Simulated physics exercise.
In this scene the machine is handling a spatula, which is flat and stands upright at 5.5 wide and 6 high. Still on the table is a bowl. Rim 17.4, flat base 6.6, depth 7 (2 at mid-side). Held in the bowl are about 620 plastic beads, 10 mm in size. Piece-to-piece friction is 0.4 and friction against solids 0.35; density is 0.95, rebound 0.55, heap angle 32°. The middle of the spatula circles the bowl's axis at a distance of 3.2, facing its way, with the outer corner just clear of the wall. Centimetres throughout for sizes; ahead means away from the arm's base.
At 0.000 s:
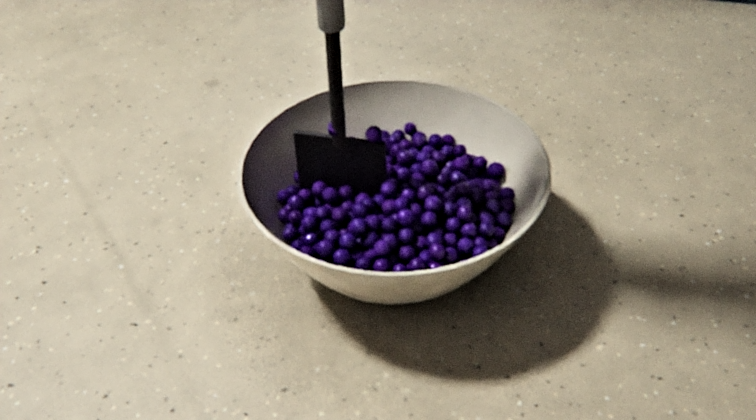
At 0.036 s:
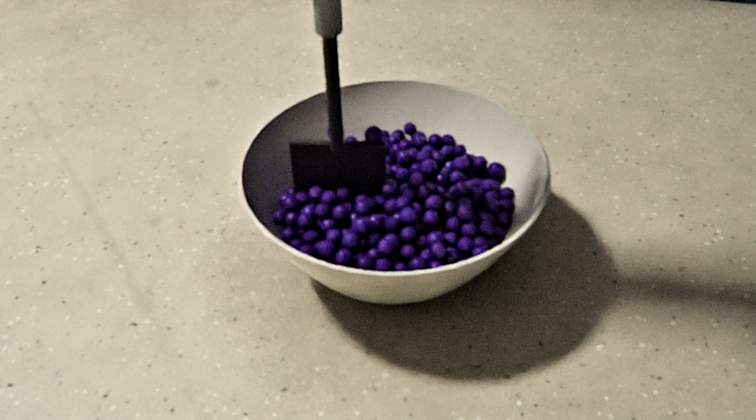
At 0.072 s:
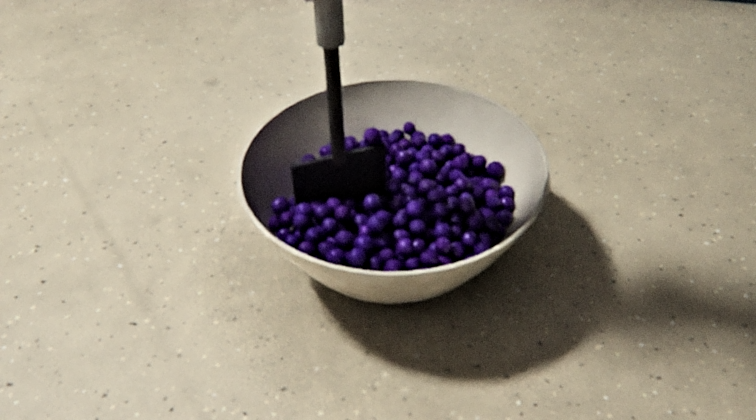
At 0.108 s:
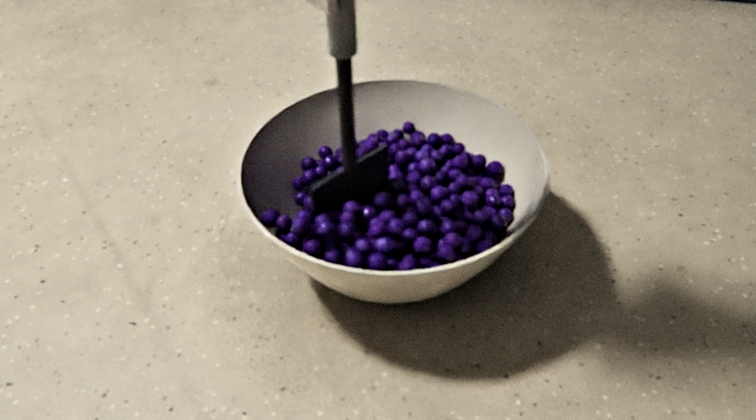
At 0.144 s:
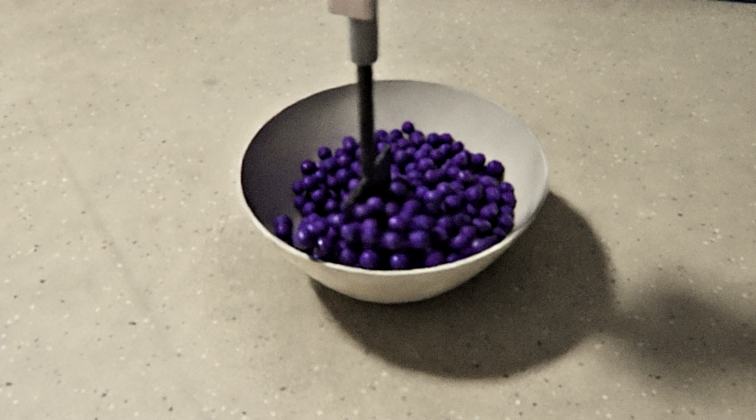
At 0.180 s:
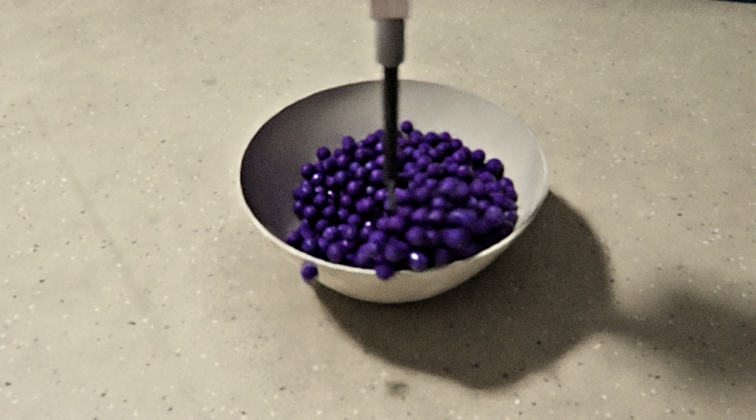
A black spatula sweeps through purple beads in a white bowl, pushing them to the right.
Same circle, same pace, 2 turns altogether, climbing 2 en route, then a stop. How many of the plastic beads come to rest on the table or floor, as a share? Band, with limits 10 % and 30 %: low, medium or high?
Medium.
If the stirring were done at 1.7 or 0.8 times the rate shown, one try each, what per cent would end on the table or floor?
Estimates in order: Near 40 % and near 15 %.
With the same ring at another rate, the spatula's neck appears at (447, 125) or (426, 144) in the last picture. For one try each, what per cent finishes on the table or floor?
About 40 and 35 %.
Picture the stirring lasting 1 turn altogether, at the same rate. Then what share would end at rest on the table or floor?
Roughly 15 per cent would end up there.
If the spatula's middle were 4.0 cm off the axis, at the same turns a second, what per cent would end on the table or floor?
That would make it around 15 percent.
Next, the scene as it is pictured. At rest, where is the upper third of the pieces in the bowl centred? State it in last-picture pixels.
Roughly at pixel (387, 201).
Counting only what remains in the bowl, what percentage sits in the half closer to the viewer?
Some 50 per cent.
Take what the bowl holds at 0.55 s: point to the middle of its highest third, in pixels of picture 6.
That third sits centred at about (304, 174).
After 0.55 s, 345° round, highest piece 9 above the table; 519 in the bowl, 85 on the table or floor, 20 in flight or on the tool.
After 0.92 s, 226° round, highest piece 8 above the table; 493 in the bowl, 128 on the table or floor, 3 in flight or on the tool.
After 1.31 s, 0° round, highest piece 7 above the table; 492 in the bowl, 132 on the table or floor.
After 2.01 s, 0° round, highest piece 7 above the table; 492 in the bowl, 132 on the table or floor.
In the end, 492 in the bowl, 132 on the table or floor. That is 21 % on the table or floor.
